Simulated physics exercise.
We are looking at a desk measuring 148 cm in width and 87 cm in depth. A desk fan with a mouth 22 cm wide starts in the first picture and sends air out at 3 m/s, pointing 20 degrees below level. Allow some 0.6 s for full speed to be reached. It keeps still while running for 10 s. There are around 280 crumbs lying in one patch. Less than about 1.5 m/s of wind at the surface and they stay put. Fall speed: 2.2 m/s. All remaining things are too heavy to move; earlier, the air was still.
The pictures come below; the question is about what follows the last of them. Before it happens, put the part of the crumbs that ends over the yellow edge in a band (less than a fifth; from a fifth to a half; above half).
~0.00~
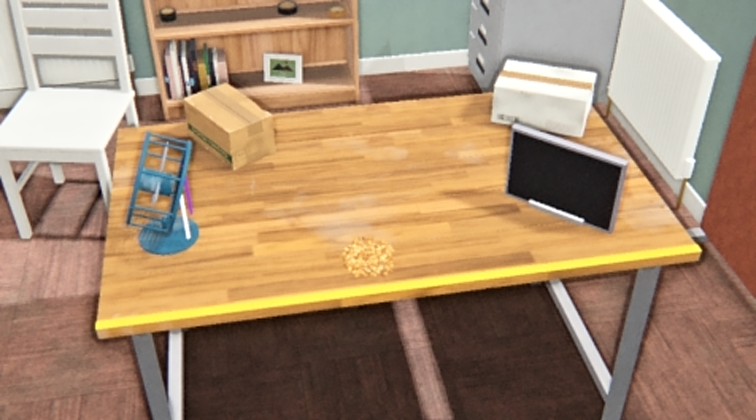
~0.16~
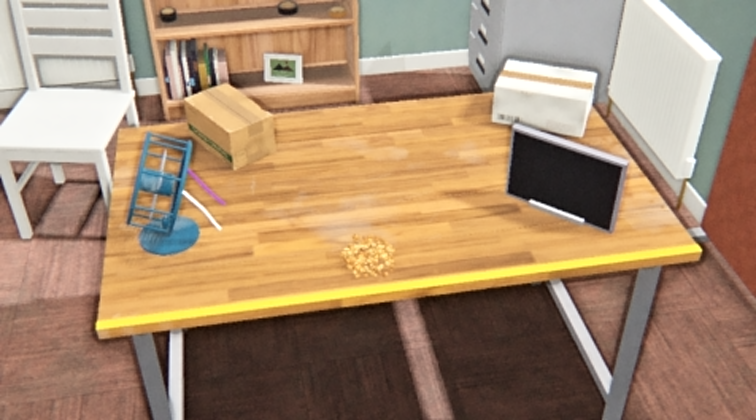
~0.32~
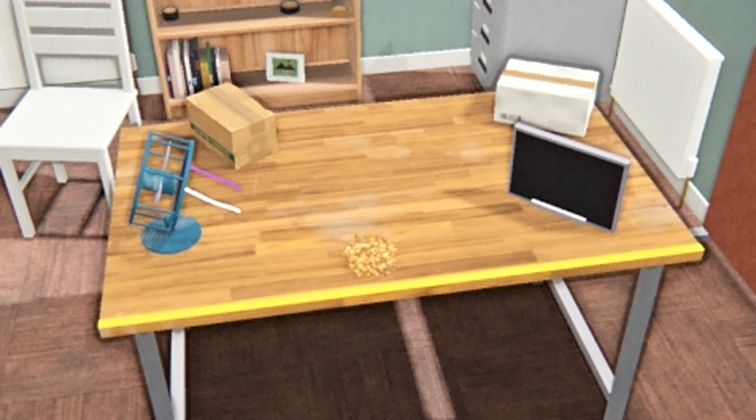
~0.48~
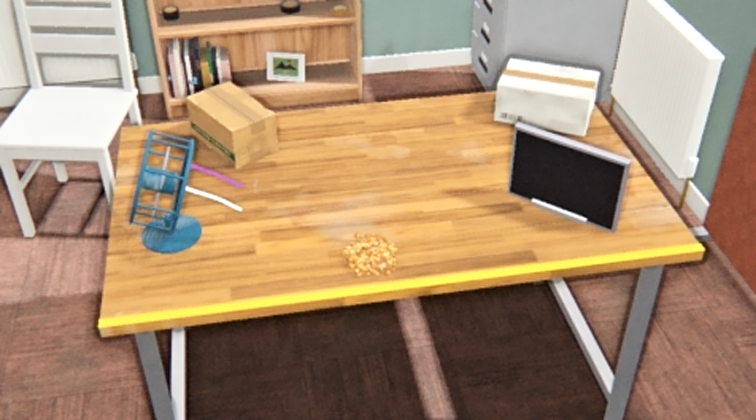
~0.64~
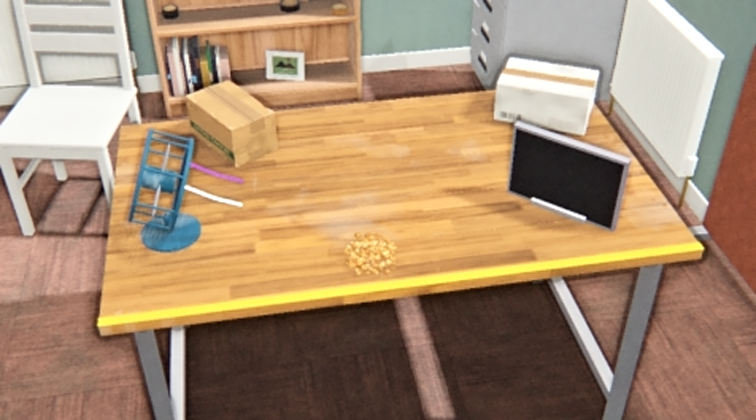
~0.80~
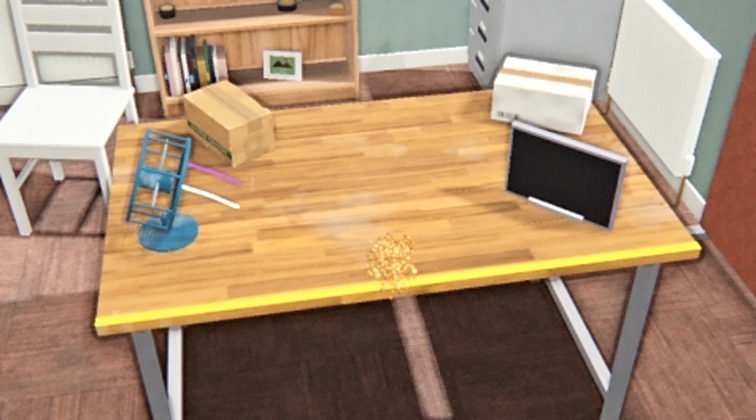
Of everything, the fraction resting over the yellow edge comes to over one half.
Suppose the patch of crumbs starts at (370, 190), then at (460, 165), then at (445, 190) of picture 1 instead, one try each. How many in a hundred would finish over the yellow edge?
About 0, 0 and 0 in a hundred, in that order.
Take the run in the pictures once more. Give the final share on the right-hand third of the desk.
Roughly 0 in a hundred.
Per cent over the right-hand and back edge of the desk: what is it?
About 0 per cent right-hand, about 0 per cent back.
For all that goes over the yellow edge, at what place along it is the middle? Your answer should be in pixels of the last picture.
Around (480, 277).
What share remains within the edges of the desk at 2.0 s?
Around 0 %.
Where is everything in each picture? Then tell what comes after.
In the first frame, the middle of the crumbs is near (369, 259), none has stirred yet and the mouth of the desk fan is at (159, 183).
In the second frame, the middle of the crumbs is near (370, 257), none has stirred yet and the yellow edge is centred on (415, 288).
In the third frame, the middle of the crumbs is near (372, 256), none has stirred yet, the top of a laptop is at (571, 142) and the top of a box is at (230, 105).
In the fourth frame, the middle of the crumbs is near (372, 255) and none has stirred yet.
In the fifth frame, the middle of the crumbs is near (372, 254) and none has stirred yet.
In the sixth frame, the middle of the crumbs is near (393, 258), the farthest in sight from the desk fan is at (415, 279) and about 90 % have left their places.
After 2.0 s, 0 % are on the move or not yet settled, 100 % are over the yellow edge.
After 3.2 s, 0 % are on the move or not yet settled, 100 % are over the yellow edge.
After 5.5 s, 0 % are on the move or not yet settled, 100 % are over the yellow edge.
After 10.0 s, at the end, 100 % are over the yellow edge.
